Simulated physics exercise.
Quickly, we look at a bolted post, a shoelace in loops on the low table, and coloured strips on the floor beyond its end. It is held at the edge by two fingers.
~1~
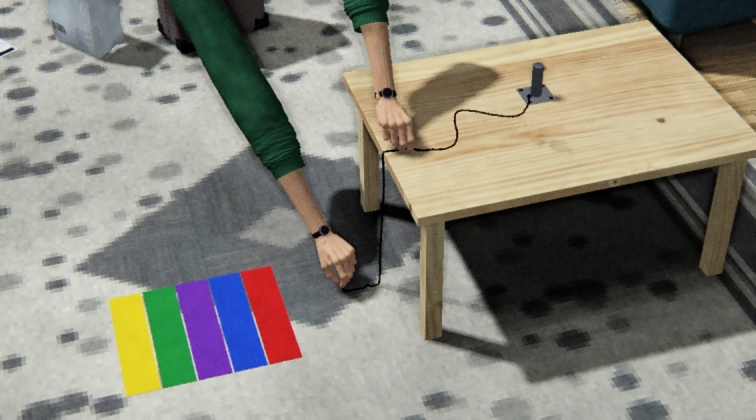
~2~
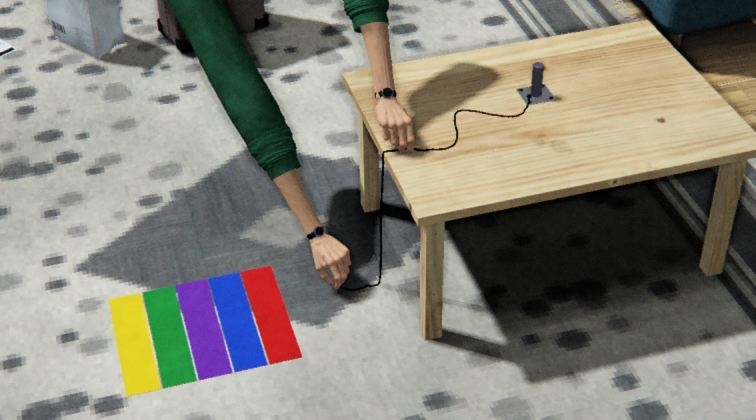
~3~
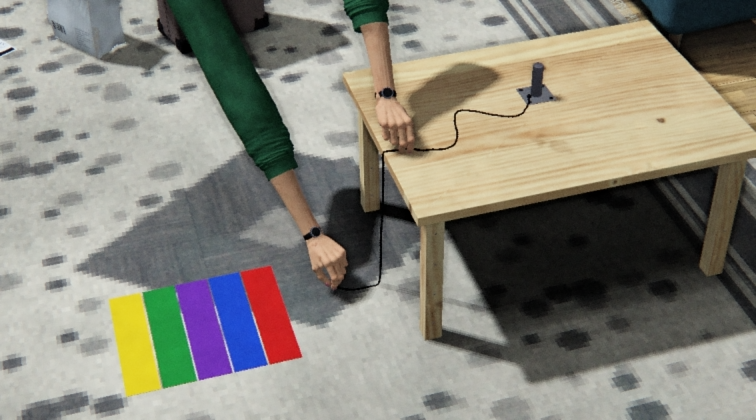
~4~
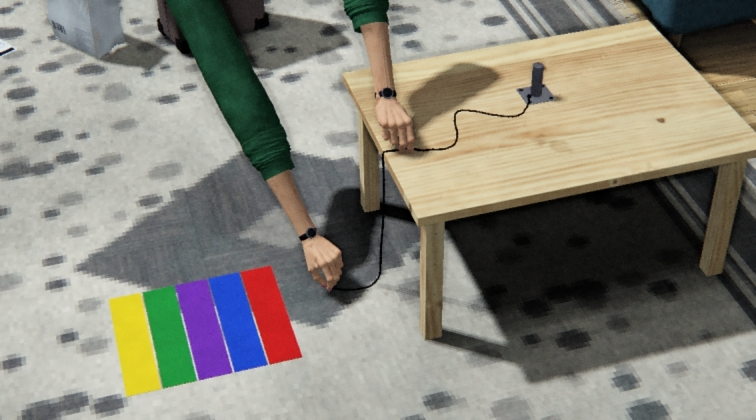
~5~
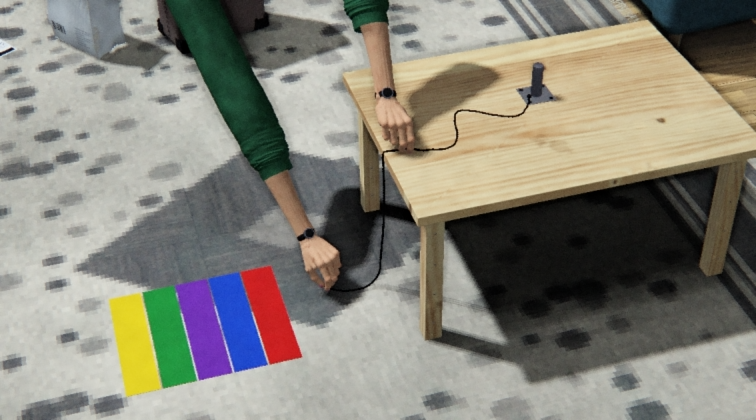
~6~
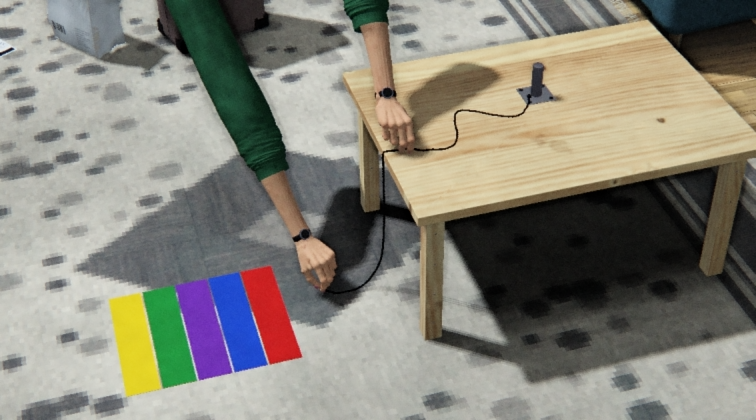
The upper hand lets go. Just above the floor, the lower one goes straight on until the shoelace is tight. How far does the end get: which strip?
As far as the green strip.
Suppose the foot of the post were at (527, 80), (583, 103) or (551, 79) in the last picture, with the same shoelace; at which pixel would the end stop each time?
Around (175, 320), (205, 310) and (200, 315).
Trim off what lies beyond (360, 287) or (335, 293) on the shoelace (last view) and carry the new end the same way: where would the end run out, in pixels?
Case by case it comes to about (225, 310) and then about (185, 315).
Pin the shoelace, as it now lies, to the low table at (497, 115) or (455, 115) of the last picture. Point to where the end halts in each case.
Roughly (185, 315) and (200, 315).
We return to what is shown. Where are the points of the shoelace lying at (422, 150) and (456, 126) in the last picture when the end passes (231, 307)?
They sit at (377, 167) and (426, 136), in that order.
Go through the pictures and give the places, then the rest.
In the first frame, end (340, 283); red (280, 343); blue (246, 351); purple (211, 359); green (176, 367); yellow (140, 374).
In the second frame, end (335, 284); shoelace through (522, 114) (456, 113) (444, 149) (383, 164) (381, 221) (380, 275).
In the third frame, end (331, 285).
In the fourth frame, end (327, 286); shoelace through (522, 114) (456, 113) (444, 149) (383, 164) (383, 221) (379, 275).
In the fifth frame, end (325, 287).
In the sixth frame, end (321, 287); shoelace through (522, 114) (456, 113) (444, 149) (383, 164) (384, 221) (373, 275).
Early on, end near (231, 307); over blue.
Midway, end near (190, 315); over purple.
At the end of the slack, end near (164, 321); over green. It halts on the green strip.
